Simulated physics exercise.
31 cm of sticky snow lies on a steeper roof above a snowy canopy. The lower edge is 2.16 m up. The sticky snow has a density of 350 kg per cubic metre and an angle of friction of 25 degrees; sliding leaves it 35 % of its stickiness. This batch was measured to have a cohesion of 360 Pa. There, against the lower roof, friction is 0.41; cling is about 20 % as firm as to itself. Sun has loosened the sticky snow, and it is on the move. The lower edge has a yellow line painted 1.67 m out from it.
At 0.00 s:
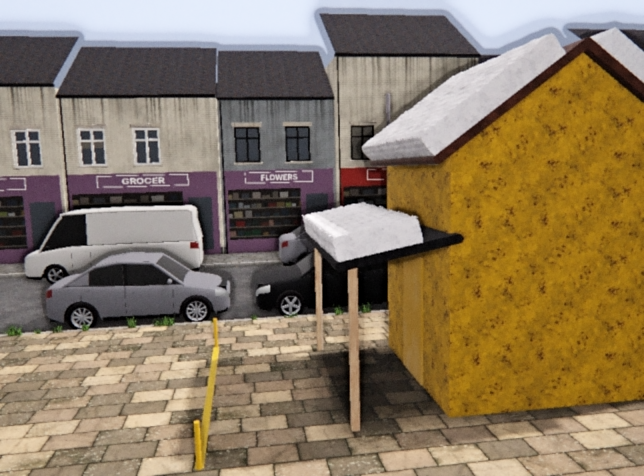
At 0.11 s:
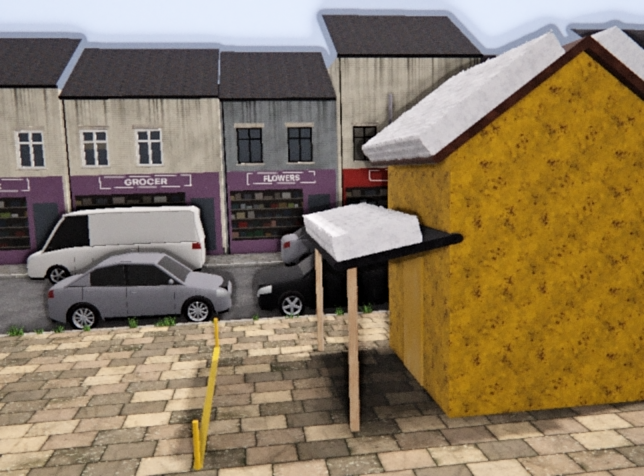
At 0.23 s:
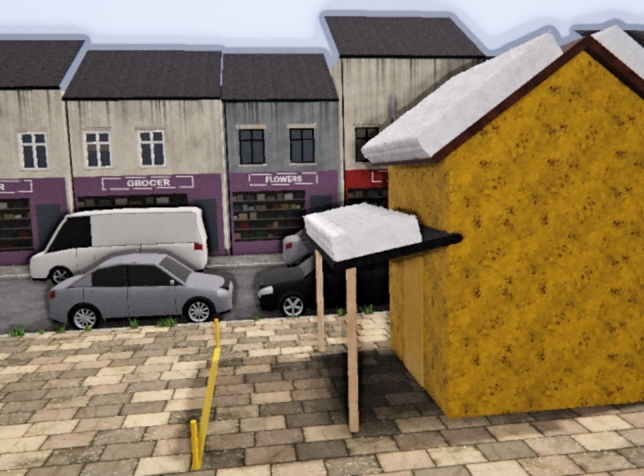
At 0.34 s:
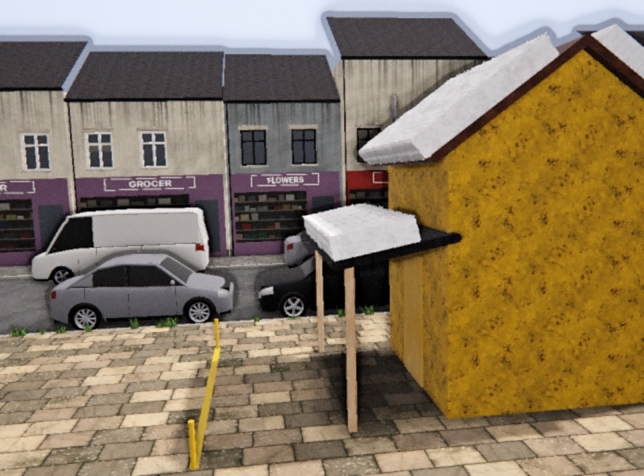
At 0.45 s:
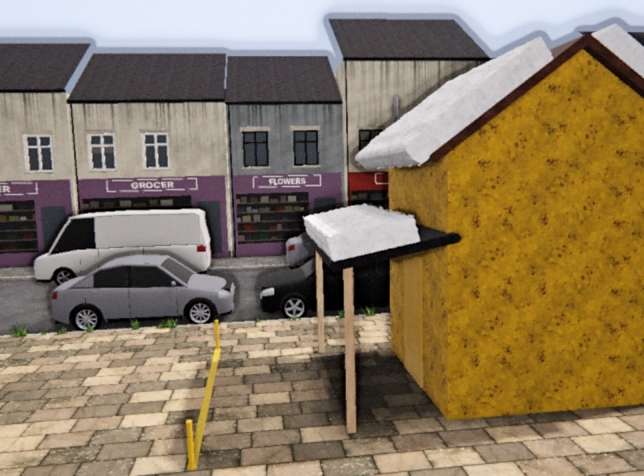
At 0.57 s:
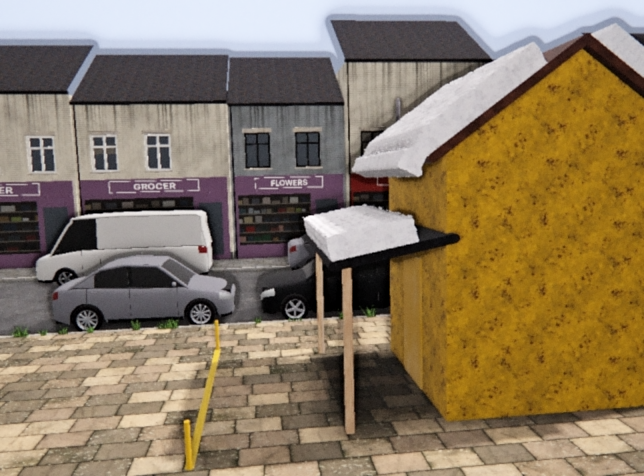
Snow on the yellow building's roof slides slowly down to the left, poking past the edge.
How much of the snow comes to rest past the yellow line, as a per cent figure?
Roughly 25 per cent.
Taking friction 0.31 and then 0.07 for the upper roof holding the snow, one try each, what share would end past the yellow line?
Try 1: 35 %; try 2: 45 %.
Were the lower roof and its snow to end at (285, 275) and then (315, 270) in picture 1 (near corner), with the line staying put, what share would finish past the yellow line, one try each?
14 %, then 20 %.
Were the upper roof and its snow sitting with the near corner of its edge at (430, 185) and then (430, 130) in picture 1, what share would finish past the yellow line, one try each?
It would be 10 percent for the first setting and 30 percent for the second.
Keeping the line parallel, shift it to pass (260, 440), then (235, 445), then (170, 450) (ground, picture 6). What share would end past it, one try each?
Respectively 45, 35 and 20 percent would end past it.
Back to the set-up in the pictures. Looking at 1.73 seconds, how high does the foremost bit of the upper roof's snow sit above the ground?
2.0 m, more or less.
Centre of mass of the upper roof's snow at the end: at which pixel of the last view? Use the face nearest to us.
That point lands roughly at (243, 373).
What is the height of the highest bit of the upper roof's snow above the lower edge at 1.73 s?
About 1.0 m.
By 1.10 s, none is below the lower edge and 0 % is past the line.
By 1.73 s, 2 % is below the lower edge and 0 % is past the line.
By 2.37 s, 57 % is below the lower edge and 4 % is past the line.
By 3.00 s, 63 % is below the lower edge and 25 % is past the line.
By 3.40 s, at the end, 63 % is below the lower edge and 25 % is past the line.
